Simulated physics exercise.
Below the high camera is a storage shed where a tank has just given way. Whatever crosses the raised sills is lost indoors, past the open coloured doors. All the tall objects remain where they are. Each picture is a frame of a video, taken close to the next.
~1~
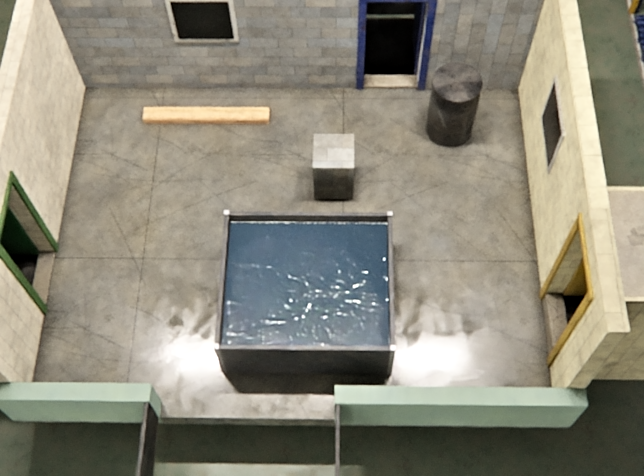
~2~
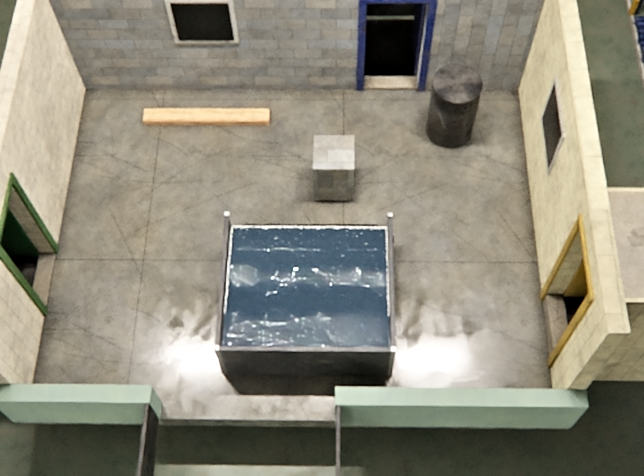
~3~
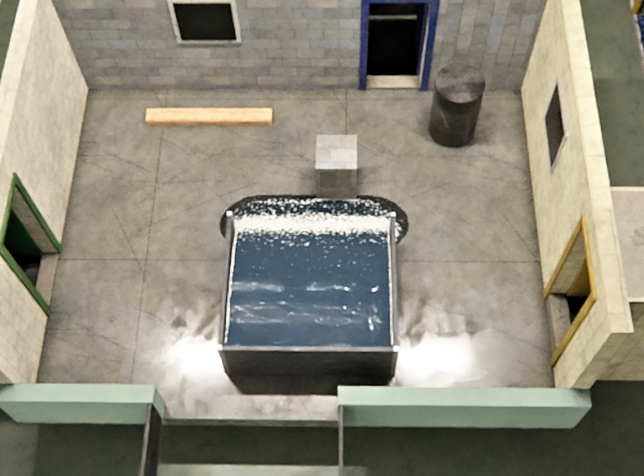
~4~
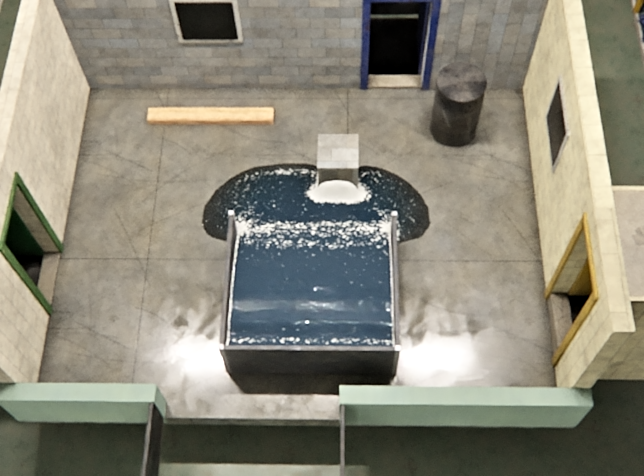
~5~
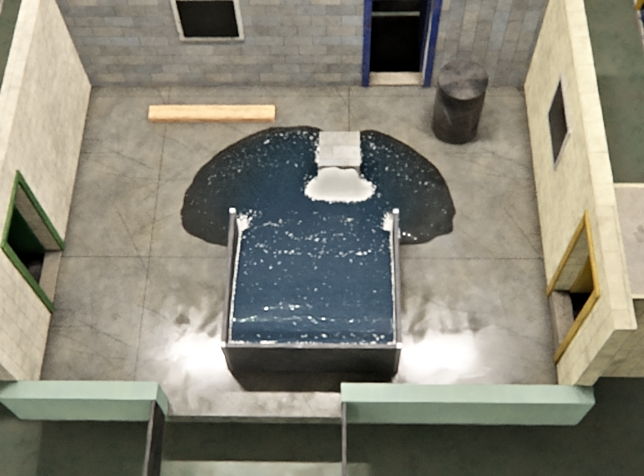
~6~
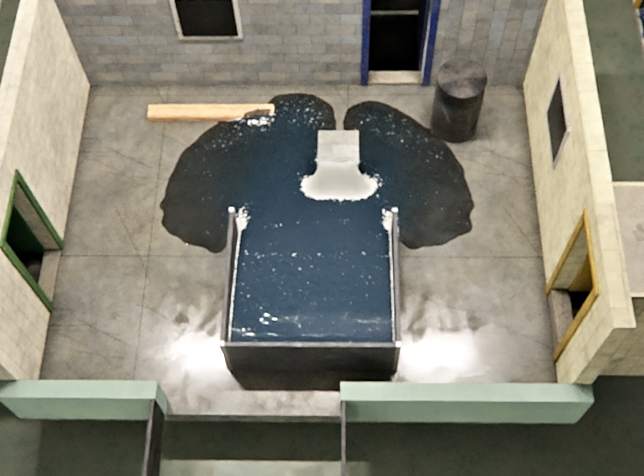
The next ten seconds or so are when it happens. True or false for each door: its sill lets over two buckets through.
The yellow door false; the blue door true; the green door true.
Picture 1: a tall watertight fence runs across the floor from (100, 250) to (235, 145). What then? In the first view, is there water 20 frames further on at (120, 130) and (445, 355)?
The first point ends up swamped and the second ends up spared.
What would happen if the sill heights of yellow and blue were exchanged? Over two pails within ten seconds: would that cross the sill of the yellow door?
Answer: Yellow overflows.
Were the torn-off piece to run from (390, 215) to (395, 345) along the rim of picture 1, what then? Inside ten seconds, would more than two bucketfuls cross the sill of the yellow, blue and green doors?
Yellow door: Above, blue door: Above, green door: Above.
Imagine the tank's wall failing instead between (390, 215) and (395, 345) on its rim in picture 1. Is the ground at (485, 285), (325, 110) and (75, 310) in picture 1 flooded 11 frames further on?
In turn: Swamped, untouched, untouched.
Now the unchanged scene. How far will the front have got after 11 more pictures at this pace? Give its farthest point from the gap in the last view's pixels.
My guess would be about (89, 93).
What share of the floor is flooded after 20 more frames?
Around 70 in a hundred.
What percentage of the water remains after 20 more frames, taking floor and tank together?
94 percent or thereabouts.
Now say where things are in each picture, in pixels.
Still water in the water tank at (307, 280), in the first frame.
Water pours out on the water tank's far side and has run to a hidden place, in the second frame.
Water pours out on the water tank's far side and has run to (400, 217), in the third frame.
The front is at (417, 199), out from the gap on the water tank's far side, in the fourth frame.
The front is at (428, 167), out from the gap on the water tank's far side, in the fifth frame.
Water pours out on the water tank's far side and has run to (282, 99), in the sixth frame.
A moment on, water covers 40 % of the floor; the yellow door not reached, the blue door over two buckets in, the green door not reached.
Next, water covers 50 % of the floor; the yellow door not reached, the blue door far over two buckets in, the green door not reached.
Then, water covers 70 % of the floor; the yellow door wet at the sill, nothing in, the blue door far over two buckets in, the green door wet at the sill, nothing in.
Later, water covers 100 % of the floor; the yellow door wet at the sill, nothing in, the blue door far over two buckets in, the green door under two buckets in.
In the end, water covers 95 % of the floor; the yellow door wet at the sill, nothing in, the blue door far over two buckets in, the green door over two buckets in.
